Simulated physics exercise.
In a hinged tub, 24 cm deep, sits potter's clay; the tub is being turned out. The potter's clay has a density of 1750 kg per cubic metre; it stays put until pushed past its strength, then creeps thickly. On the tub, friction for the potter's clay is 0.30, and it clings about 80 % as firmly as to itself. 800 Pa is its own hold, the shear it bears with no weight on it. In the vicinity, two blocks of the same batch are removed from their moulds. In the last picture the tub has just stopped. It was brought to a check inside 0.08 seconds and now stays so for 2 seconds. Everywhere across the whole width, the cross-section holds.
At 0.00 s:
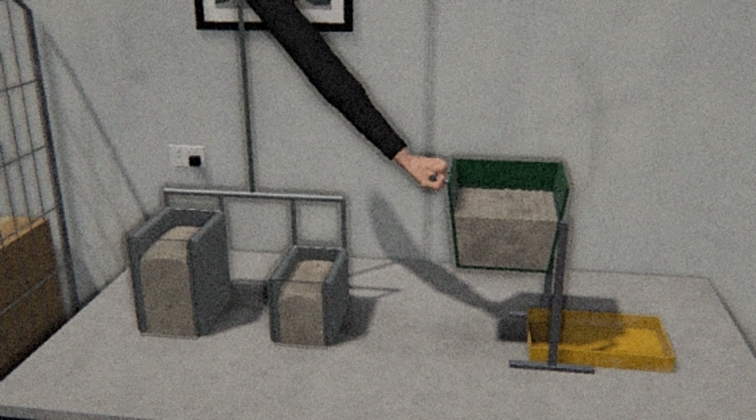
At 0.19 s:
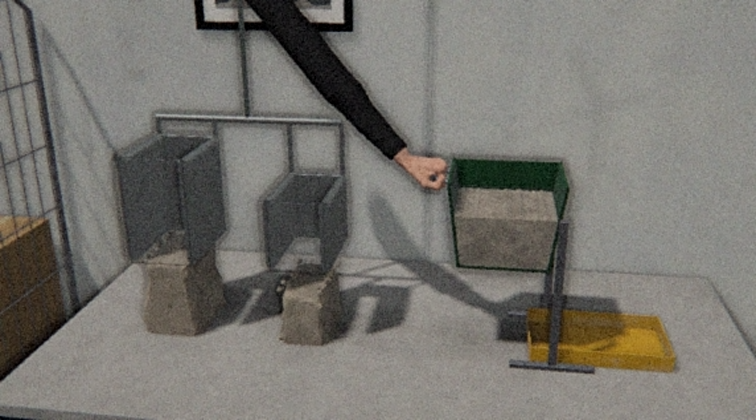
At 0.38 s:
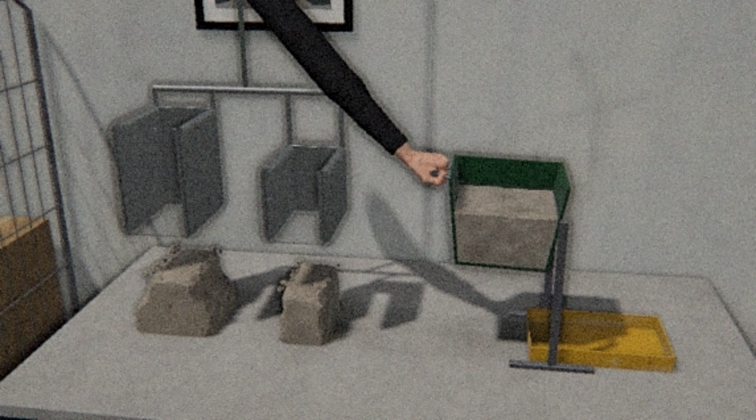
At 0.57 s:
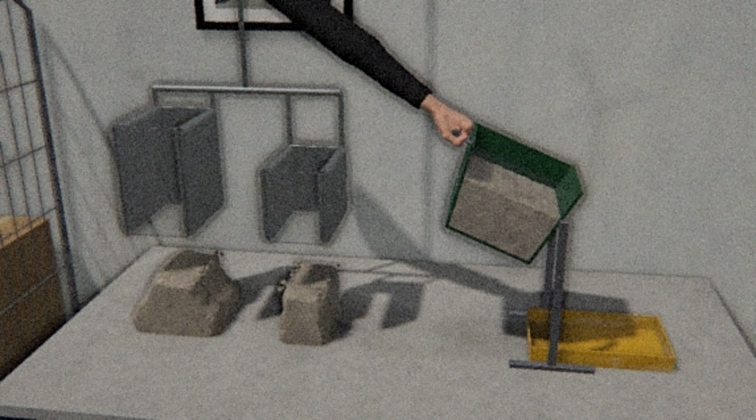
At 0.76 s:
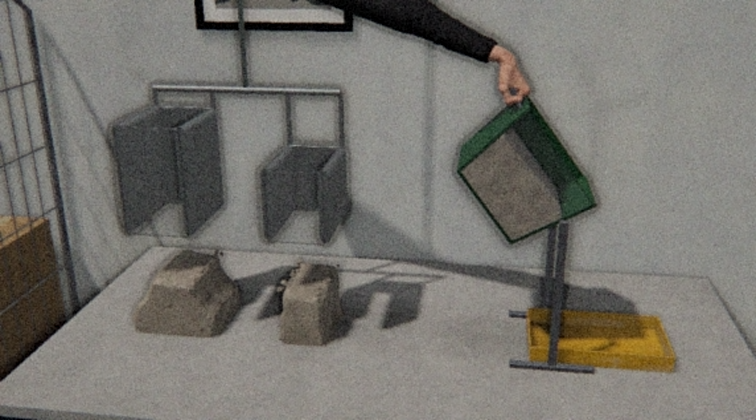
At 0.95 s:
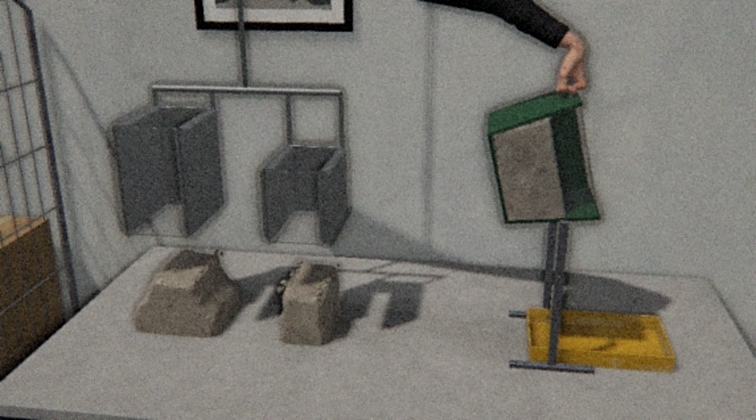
Two grey moulds on a hanging frame rise off two grey-brown blocks of clay at the left of a pale table, seen from the front and slightly above by a still camera, and the blocks slump a little, the left one more. At right, a dark-sleeved arm holds a green tub of clay on a stand beside a yellow tray. The hand then lifts the rim rightward, turning the tub steeply, clay still inside.
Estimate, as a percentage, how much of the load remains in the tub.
I would say about 100 per cent remains in the tub.
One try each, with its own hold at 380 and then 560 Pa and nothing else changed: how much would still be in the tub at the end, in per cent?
You'd see 70 percent the first time and 80 percent the second.
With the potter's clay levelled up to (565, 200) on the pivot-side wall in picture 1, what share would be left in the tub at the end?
That gives some 65 %.
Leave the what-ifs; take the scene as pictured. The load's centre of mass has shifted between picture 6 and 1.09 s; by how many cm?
I'd put the distance at about 2 centimetres.
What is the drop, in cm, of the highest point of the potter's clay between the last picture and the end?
Roughly 6 cm.
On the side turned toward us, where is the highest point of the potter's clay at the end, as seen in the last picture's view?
Highest point: Approx. (570, 144).
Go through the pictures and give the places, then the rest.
Handle-side rim at (451, 184), tilt 0 degrees; top of the potter's clay at (534, 219); blocks stand 27 cm, 18 cm (left to right), in the first picture.
Handle-side rim at (451, 184), tilt 0 degrees; top of the potter's clay at (534, 219); blocks stand 25 cm, 18 cm (left to right), in the second picture.
Handle-side rim at (452, 180), tilt 2 degrees; top of the potter's clay at (463, 213); blocks stand 20 cm, 18 cm (left to right), in the third picture.
Handle-side rim at (475, 145), tilt 23 degrees; top of the potter's clay at (465, 179); blocks stand 19 cm, 17 cm (left to right), in the fourth picture.
Handle-side rim at (529, 112), tilt 53 degrees; top of the potter's clay at (500, 139); blocks stand 19 cm, 17 cm (left to right), in the fifth picture.
Handle-side rim at (582, 106), tilt 76 degrees; top of the potter's clay at (544, 122); blocks stand 19 cm, 17 cm (left to right), in the sixth picture.
After 1.09 s, the tub is at 76 degrees and holds 100 %.
After 1.26 s, the tub is at 76 degrees and holds 100 %.
After 1.43 s, the tub is at 76 degrees and holds 100 %.
After 1.60 s, the tub is at 76 degrees and holds 100 %.
After 2.95 s, at the end, the tub is at 76 degrees and holds 100 %.
